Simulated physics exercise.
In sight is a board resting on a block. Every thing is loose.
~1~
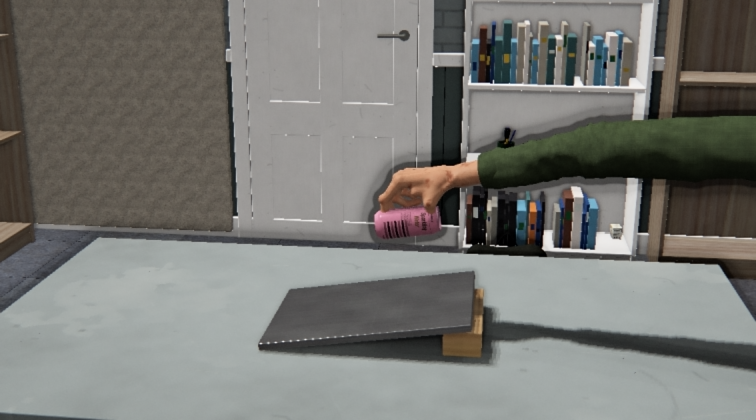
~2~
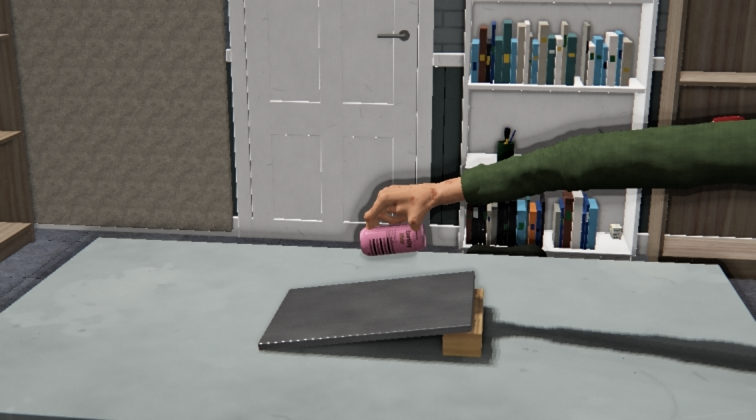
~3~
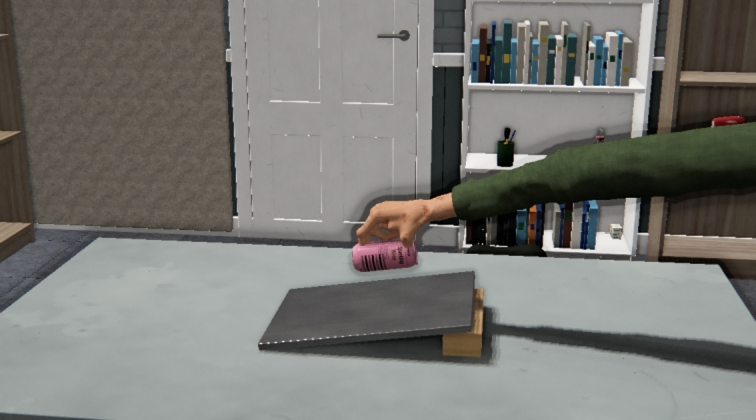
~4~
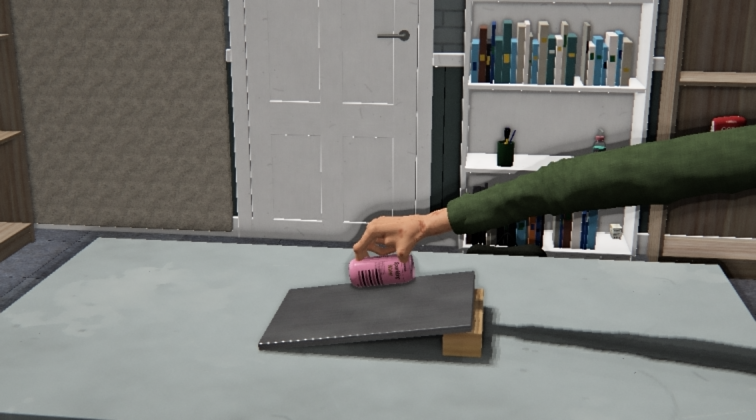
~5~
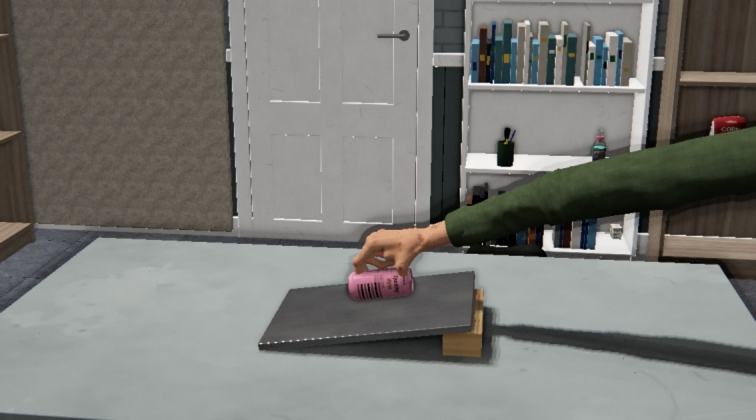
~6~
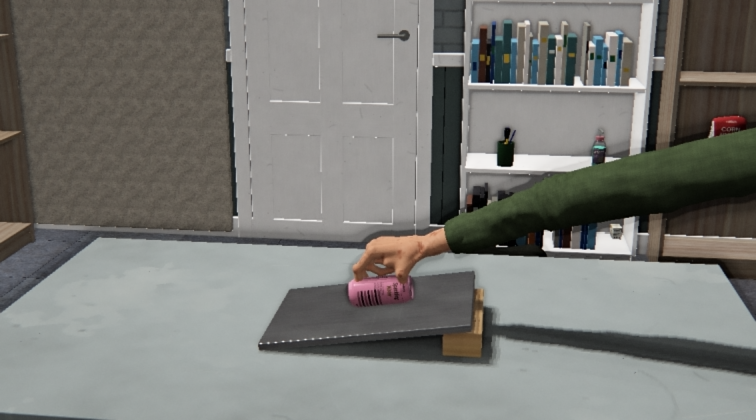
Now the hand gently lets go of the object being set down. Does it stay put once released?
Yes.
Then, 0.20 s later than the last frame, all is still.
Then, 0.40 s later than the last frame, pink can resting near (381, 291).
When it is over, it is as before. End places, in pixels of the last picture, pink can near (381, 291). The pink can remains at rest.
